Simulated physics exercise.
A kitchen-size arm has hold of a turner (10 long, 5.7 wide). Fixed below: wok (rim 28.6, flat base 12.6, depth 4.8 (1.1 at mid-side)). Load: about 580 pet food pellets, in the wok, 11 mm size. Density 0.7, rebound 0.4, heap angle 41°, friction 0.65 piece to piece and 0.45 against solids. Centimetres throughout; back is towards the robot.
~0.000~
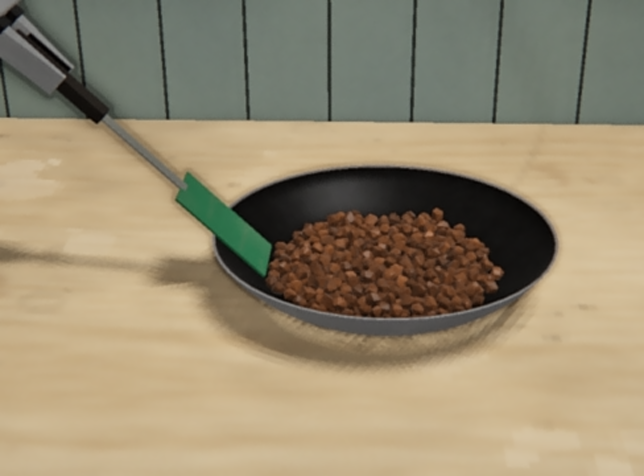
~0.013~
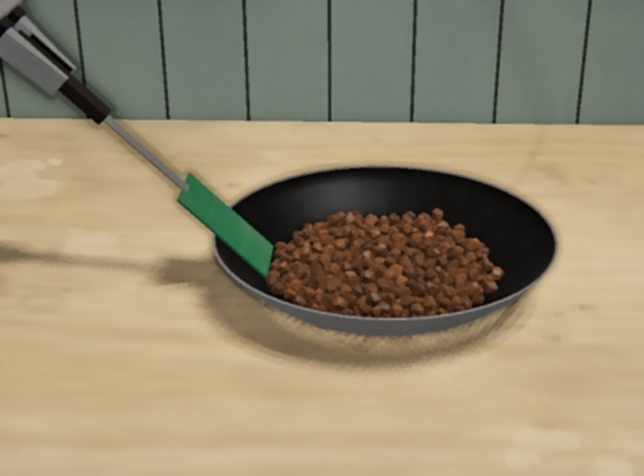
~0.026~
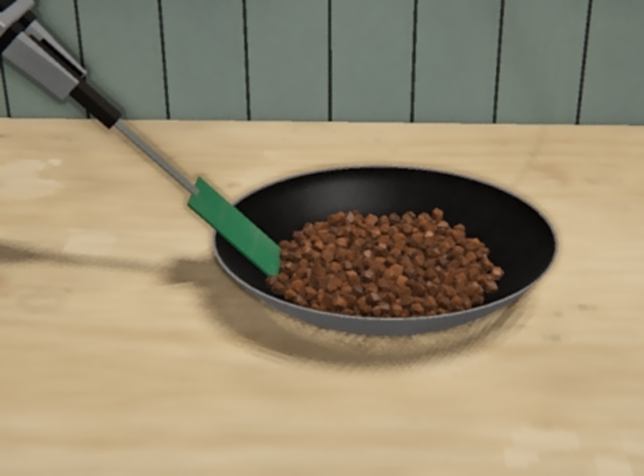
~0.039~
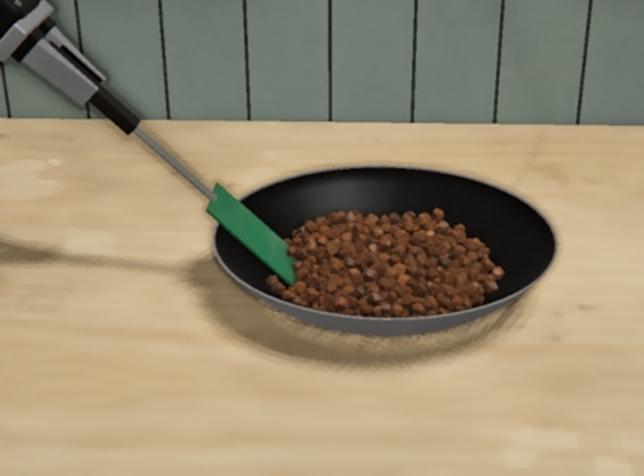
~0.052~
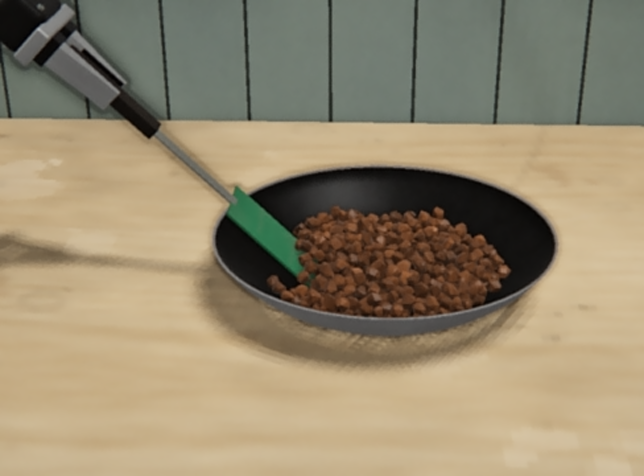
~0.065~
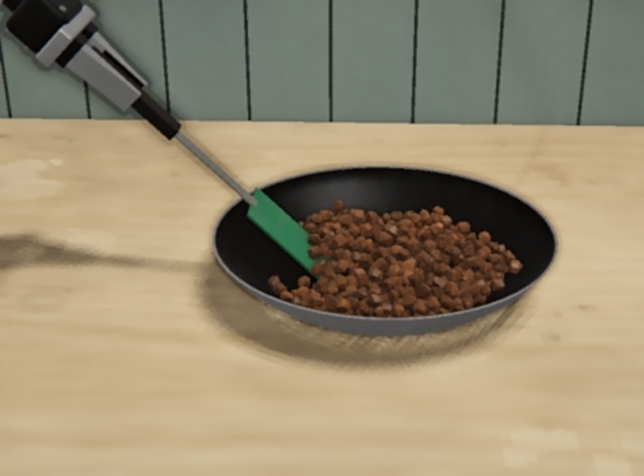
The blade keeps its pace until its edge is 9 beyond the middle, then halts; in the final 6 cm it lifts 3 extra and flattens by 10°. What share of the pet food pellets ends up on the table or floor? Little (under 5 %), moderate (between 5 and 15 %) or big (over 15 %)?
Answer: Big; over 15 % of the pet food pellets finish on the table or floor.
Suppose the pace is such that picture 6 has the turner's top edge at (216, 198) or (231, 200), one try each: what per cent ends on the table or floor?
Some 5 and 20 per cent.
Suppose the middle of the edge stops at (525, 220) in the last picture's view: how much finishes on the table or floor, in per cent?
Some 30 per cent.
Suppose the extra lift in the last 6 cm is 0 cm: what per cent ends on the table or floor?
About 15 per cent.
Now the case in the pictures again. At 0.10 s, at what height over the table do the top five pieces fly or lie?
About 7 cm.
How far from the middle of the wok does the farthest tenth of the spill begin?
Roughly 45 cm.
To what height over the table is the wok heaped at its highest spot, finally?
Roughly 4.5 cm.
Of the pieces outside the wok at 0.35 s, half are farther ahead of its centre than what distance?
Roughly 24 cm.
After 0.10 s, sloping 45°, highest piece 8 above the table; 579 in the wok.
After 0.13 s, sloping 43°, highest piece 10 above the table; 579 in the wok.
After 0.35 s, sloping 35°, highest piece 11 above the table; 436 in the wok, 97 on the table or floor, 46 on the blade or in flight.
After 1.40 s, sloping 35°, highest piece 4 above the table; 436 in the wok, 143 on the table or floor.
In the end, 436 in the wok, 143 on the table or floor. That is 25 % on the table or floor.
